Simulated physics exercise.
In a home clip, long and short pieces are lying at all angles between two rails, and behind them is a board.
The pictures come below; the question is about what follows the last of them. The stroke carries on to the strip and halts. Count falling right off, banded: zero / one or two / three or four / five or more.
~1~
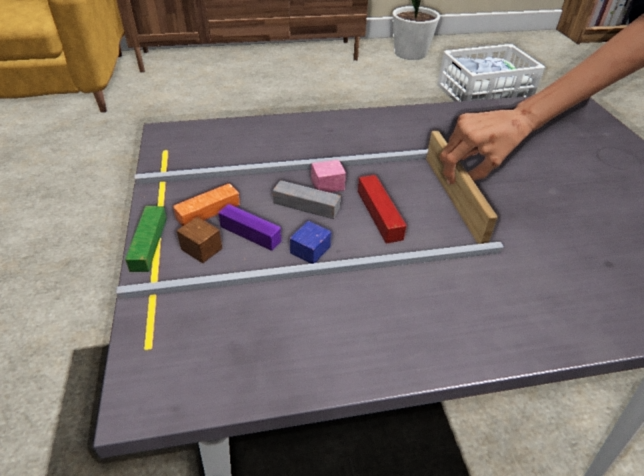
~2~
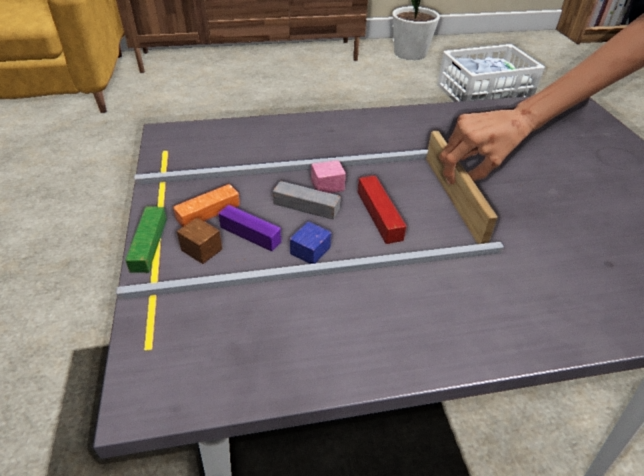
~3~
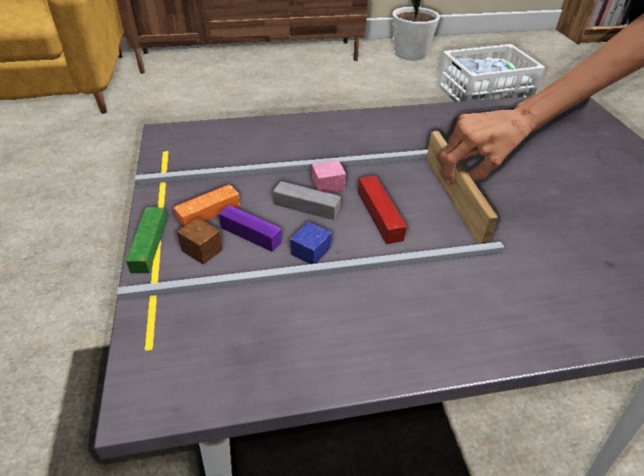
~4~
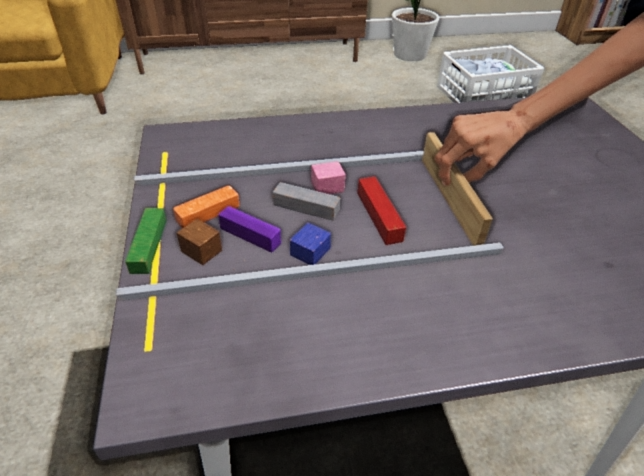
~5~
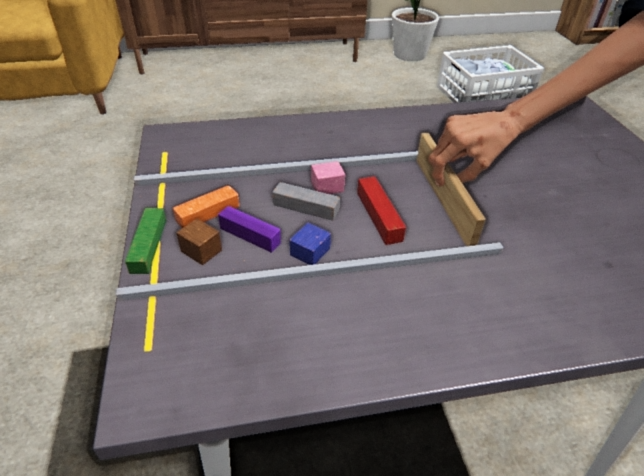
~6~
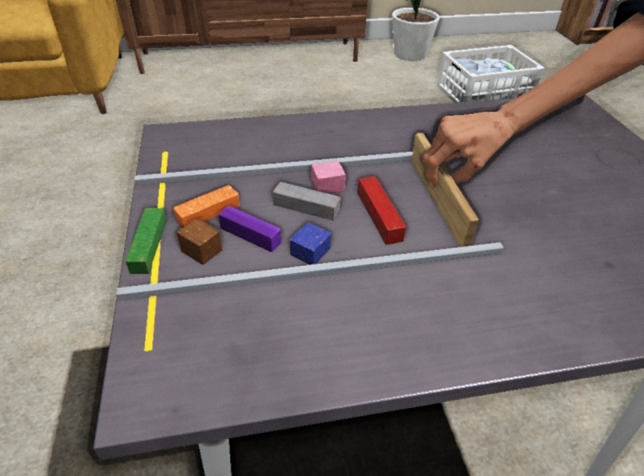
Band: Five or more.
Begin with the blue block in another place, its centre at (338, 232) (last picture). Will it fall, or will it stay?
Placed there, it goes off the edge.
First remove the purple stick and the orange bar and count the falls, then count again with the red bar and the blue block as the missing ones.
The count is 3 in the first case and 2 in the second.
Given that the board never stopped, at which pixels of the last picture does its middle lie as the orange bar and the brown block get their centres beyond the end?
The middle is at (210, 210) when it's the orange bar, and at (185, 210) when it's the brown block.
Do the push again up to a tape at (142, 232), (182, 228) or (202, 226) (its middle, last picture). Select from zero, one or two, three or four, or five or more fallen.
Count per stopping tape, as listed: More than four, 3 or 4, just one or two.
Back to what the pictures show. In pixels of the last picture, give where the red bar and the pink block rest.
Taking them in turn, first comes (146, 233), then (144, 194).
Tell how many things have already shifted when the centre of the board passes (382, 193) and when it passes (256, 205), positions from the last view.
I count 1 first and 8 after.
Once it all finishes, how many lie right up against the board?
The count is 2.
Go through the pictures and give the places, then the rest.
Green bar (147, 237); brown block (200, 240); orange bar (207, 206); board (457, 184); tape (159, 229), in the first picture.
Brown block (200, 241); grey bar (306, 200), in the second picture.
Orange bar (208, 206); pink block (328, 178), in the third picture.
Green bar (147, 240); purple stick (250, 229), in the fourth picture.
Brown block (200, 242); red bar (380, 209), in the fifth picture.
Green bar (147, 239); brown block (200, 241); orange bar (207, 207); board (441, 187); tape (159, 230), in the sixth picture.
Soon after, none off yet; green bar at rest near (147, 239); brown block at rest near (200, 241); orange bar at rest near (207, 207).
After that, none off yet; green bar at rest near (147, 239); brown block at rest near (200, 241); orange bar moving near (200, 209).
And then, one off so far; green bar on its side near (110, 304); brown block displaced well along near (140, 250); orange bar displaced about its own width near (124, 220).
In the end, the number that fall off is five or more; gone, grey bar, blue block, purple stick, orange bar, brown block and green bar.
